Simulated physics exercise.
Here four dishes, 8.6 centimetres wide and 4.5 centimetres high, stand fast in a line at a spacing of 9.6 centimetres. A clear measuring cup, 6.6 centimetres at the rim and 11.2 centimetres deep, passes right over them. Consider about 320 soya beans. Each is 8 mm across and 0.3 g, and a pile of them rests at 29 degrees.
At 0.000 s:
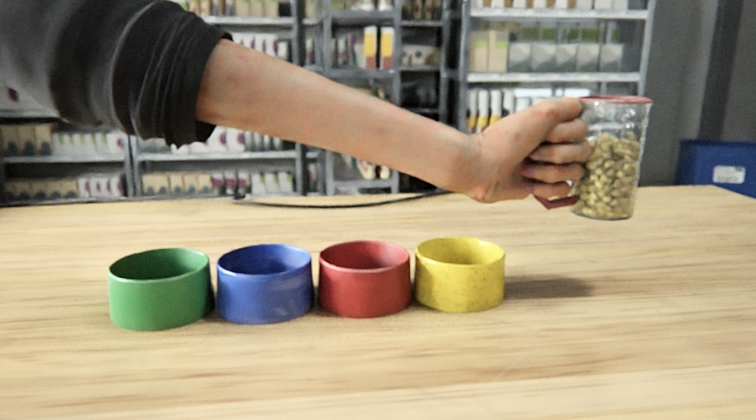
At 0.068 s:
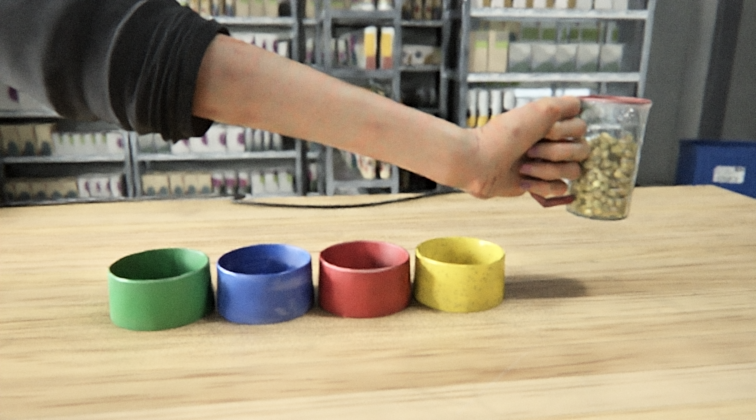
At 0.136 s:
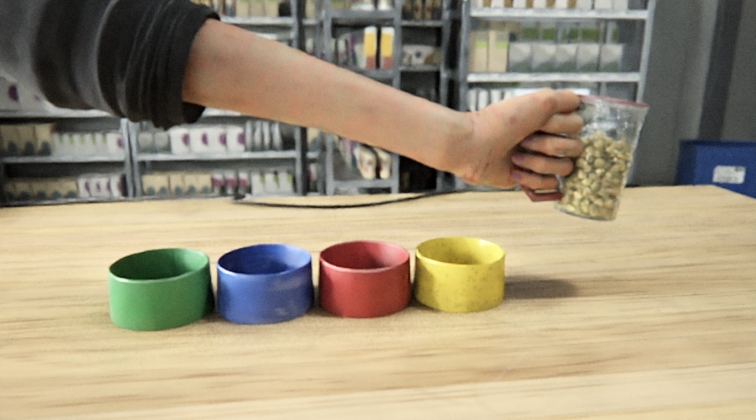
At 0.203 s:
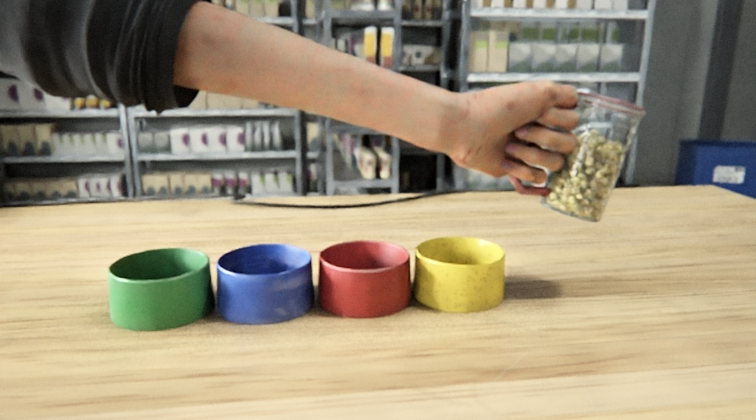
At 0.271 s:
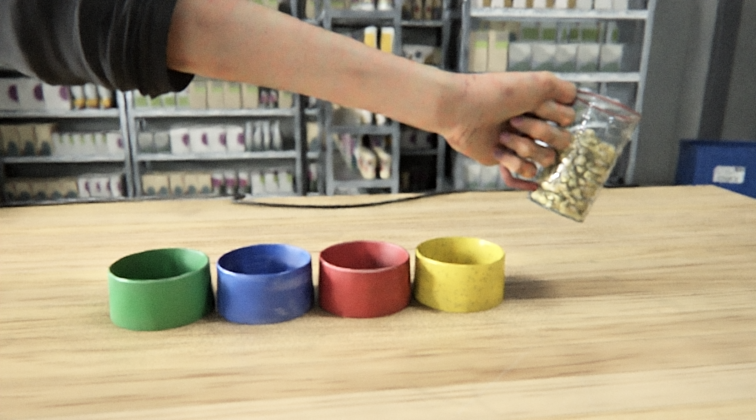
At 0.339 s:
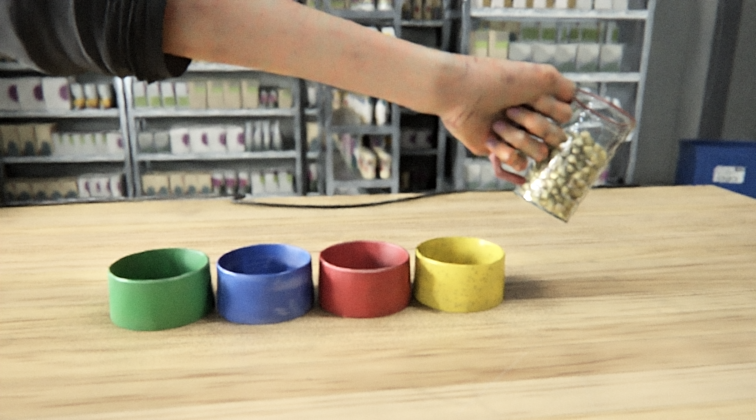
Above a wooden table with four coloured dishes, a hand gradually tilts a clear cup of beans.
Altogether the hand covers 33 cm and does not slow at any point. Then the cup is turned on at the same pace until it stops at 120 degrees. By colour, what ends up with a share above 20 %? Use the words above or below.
Red - below; blue - below; green - below; yellow - above; counter - above.
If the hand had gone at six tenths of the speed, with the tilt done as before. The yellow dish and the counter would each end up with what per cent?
Yellow: 0; counter: 100.
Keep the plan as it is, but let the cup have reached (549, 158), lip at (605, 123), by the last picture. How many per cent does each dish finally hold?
In the end red holds 80, blue holds 0, green holds 0, yellow holds 10.
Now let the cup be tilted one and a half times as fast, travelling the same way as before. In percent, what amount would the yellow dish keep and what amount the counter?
Then the yellow dish would get 0 and the counter 100.
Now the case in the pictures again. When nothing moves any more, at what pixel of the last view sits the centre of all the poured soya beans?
Close to pixel (504, 286).
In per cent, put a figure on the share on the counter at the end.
About 55 percent.
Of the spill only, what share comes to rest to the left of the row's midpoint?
Near 0 percent ends up there.
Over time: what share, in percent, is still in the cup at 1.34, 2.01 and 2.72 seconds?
In turn: 40 %, 0 %, 0 %.
After 1.34 s, tilt 120 degrees; cup holds 40 %, yellow 15 %.
Then, at 2.01 s, tilt 120 degrees; cup holds 0 %, yellow 45 %.
After 2.72 s, tilt 120 degrees; cup holds 0 %, yellow 45 %.
At rest (3.0 s), red 0 %, blue 0 %, green 0 %, yellow 45 %, counter 55 %.
